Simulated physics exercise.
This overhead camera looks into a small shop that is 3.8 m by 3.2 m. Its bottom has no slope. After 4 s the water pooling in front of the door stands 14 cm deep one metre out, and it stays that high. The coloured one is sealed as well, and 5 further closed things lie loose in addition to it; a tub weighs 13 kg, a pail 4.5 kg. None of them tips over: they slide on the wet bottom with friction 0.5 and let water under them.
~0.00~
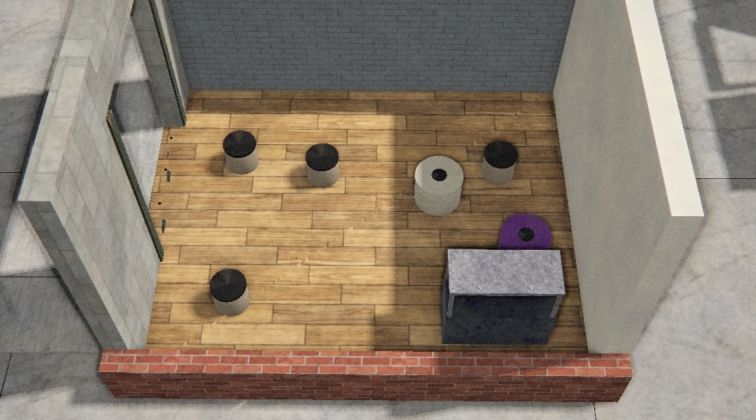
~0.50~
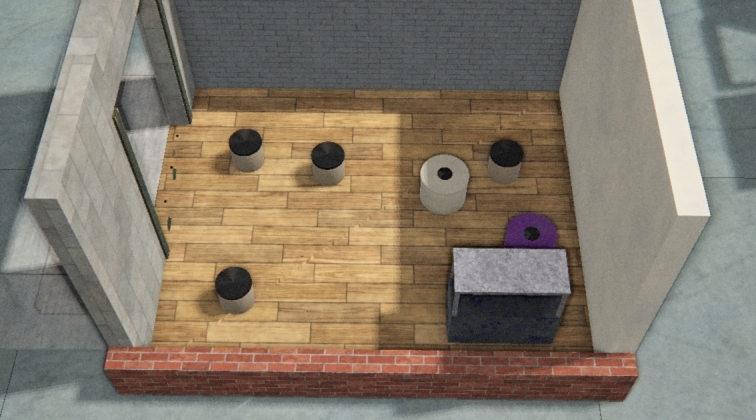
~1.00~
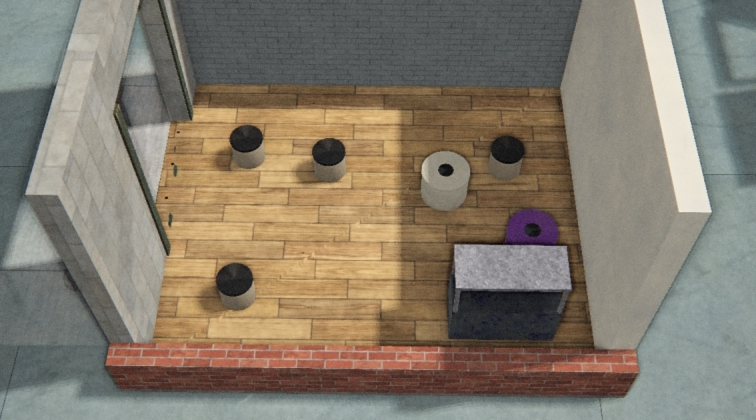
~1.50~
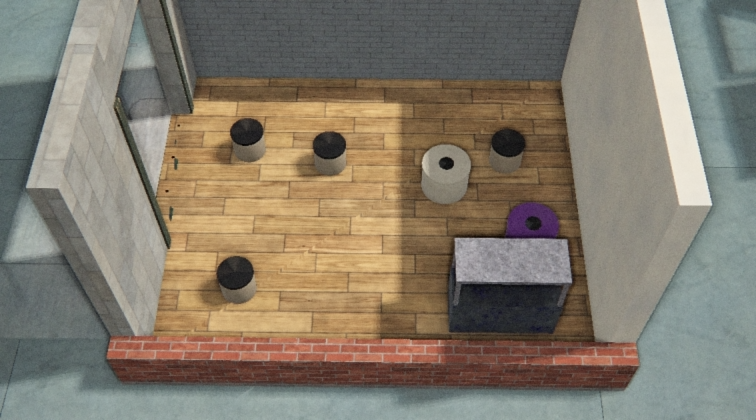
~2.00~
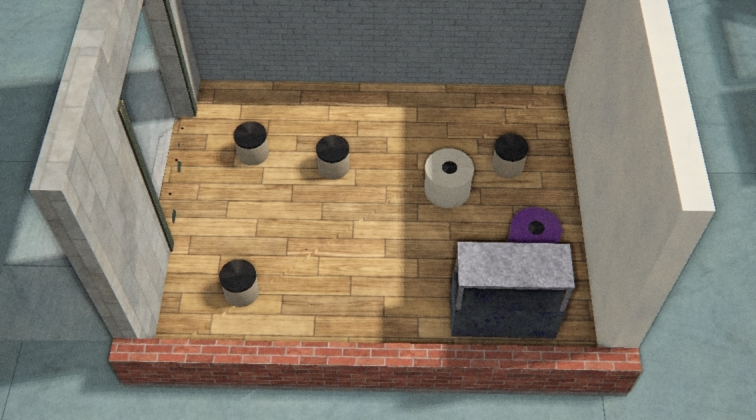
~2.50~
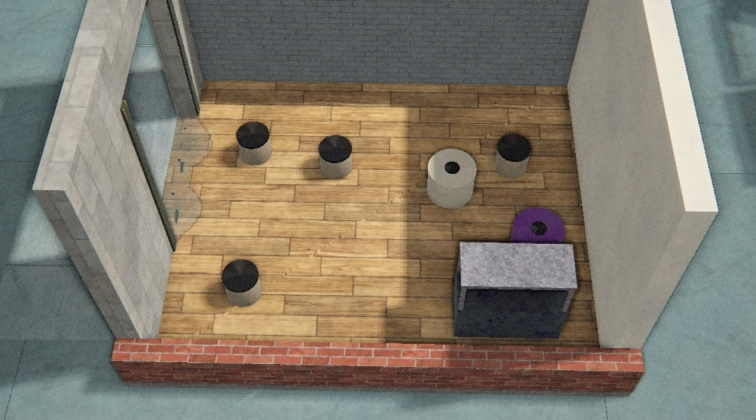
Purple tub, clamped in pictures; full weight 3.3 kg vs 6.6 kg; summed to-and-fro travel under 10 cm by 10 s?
Neither.
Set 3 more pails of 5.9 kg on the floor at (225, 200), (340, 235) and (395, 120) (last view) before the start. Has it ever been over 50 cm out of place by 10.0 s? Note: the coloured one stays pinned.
First: Beyond the limit; second: Inside the limit; third: Beyond the limit.
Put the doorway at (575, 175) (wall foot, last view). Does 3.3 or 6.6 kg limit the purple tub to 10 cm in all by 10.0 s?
I'd say neither one will work.
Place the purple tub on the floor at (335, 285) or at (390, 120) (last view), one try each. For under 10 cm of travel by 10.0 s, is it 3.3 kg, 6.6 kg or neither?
Neither mass does it, then neither mass does it.
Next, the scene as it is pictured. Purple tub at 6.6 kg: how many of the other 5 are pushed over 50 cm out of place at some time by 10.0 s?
Total: 2.
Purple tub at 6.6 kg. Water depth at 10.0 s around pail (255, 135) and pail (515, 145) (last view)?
Close to 11 and 9 centimetres.
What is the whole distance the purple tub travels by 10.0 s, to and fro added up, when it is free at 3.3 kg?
It would cover some 200 cm all told.
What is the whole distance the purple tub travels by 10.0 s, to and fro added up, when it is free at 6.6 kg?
I'd say close to 200 cm in total.
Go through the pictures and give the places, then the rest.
The first picture shows the purple tub at (526, 235), on the bottom; 0.0 m2 under water; 0 of 6 have shifted.
The second picture shows the purple tub at (532, 234) rests on the ground; water covers 0.0 m2; 0 of 6 have shifted.
The third picture shows the purple tub at (533, 230), on the bottom; 0.0 m2 under water; 0 of 6 have shifted.
The fourth picture shows the purple tub at (533, 224), on the bottom; water covers 0.0 m2; 0 of 6 have shifted.
The fifth picture shows the purple tub at (536, 228), on the bottom; 0.0 m2 under water; 0 of 6 have shifted.
The sixth picture shows the purple tub at (539, 229), on the bottom; 0.1 m2 under water; 0 of 6 have shifted.
After 3.5 s the purple tub would be 0 cm from its start with 3.3 kg and 0 cm from its start with 6.6 kg; 0 cm of water round it then.
After 4.5 s the purple tub would be 0 cm from its start with 3.3 kg and 0 cm from its start with 6.6 kg; 0 cm of water round it then.
After 7.0 s the purple tub would be 31 cm from its start with 3.3 kg and 22 cm from its start with 6.6 kg; 4 cm of water round it then.
After 10.0 s the purple tub would be 26 cm from its start with 3.3 kg and 56 cm from its start with 6.6 kg; 9 cm of water round it then.
